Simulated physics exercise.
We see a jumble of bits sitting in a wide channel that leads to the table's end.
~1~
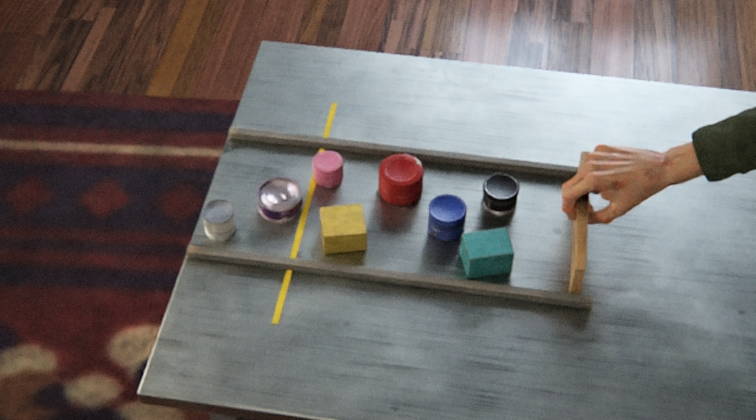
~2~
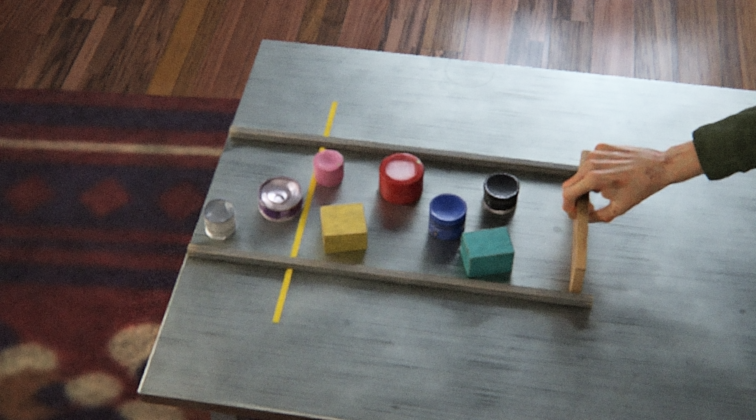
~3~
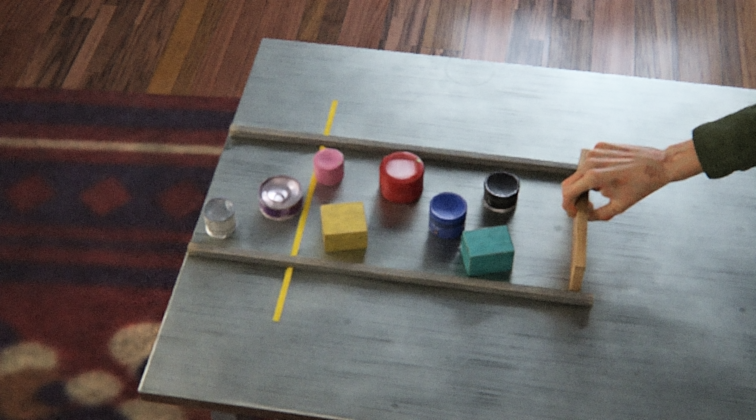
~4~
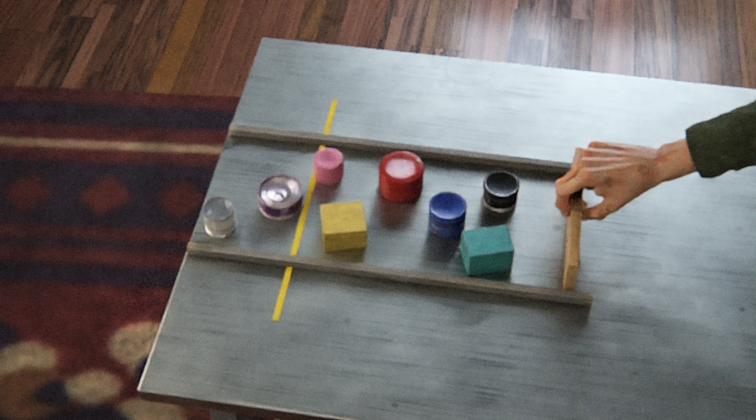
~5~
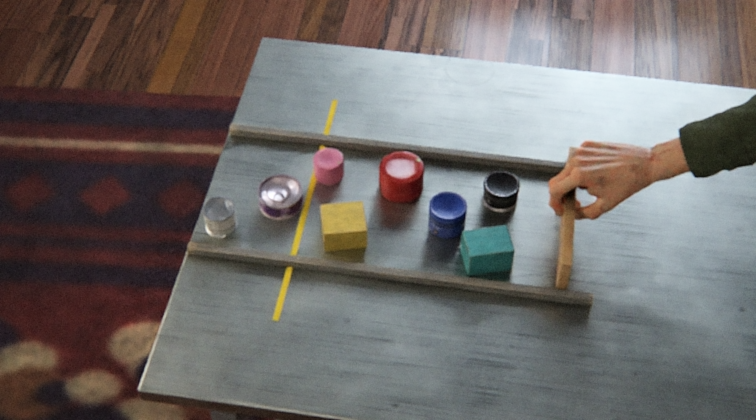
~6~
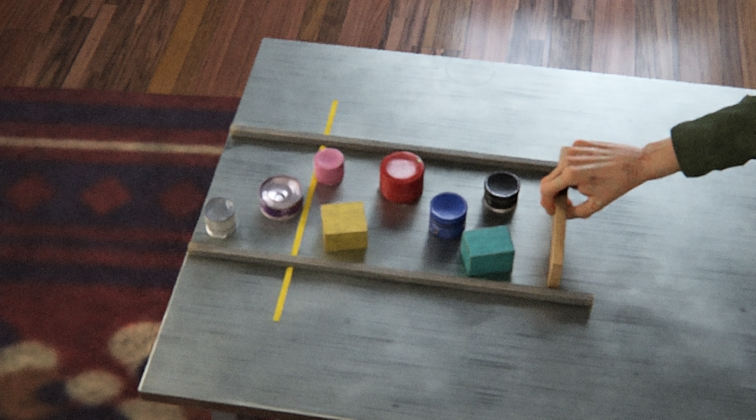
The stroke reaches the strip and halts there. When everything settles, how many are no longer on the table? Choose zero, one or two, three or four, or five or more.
When everything settles, zero are no longer on the table.
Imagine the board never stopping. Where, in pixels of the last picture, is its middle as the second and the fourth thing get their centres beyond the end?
Roughly (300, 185) and then roughly (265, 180).
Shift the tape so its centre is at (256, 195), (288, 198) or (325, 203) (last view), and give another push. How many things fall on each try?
5, 2, 0.
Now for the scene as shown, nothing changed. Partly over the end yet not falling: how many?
The overhang total is 2.
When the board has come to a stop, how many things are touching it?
Count recorded: 3.
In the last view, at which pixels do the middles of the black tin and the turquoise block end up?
The black tin at (300, 163), the turquoise block at (278, 219).
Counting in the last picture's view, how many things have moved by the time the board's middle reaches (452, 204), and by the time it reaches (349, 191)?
First position 4; second position 7.
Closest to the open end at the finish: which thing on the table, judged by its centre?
That would be the white tin.
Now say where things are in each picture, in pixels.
White tin (220, 219); purple tin (280, 200); pink lid (328, 169); board (580, 222); tape (307, 204), in the first picture.
Purple tin (281, 198); turquoise block (487, 252), in the second picture.
Pink lid (329, 167); board (580, 219), in the third picture.
White tin (220, 217); black tin (501, 191), in the fourth picture.
Purple tin (281, 197); blue tub (447, 215), in the fifth picture.
White tin (221, 217); purple tin (281, 197); pink lid (329, 167); board (559, 217); tape (309, 201), in the sixth picture.
A little later, none off yet; white tin at rest near (221, 217); purple tin at rest near (281, 197); pink lid at rest near (329, 167).
Next, none off yet; white tin at rest near (221, 217); purple tin moving near (278, 196); pink lid shifted about its own width near (298, 162).
When it is over, the number that fall off is zero.
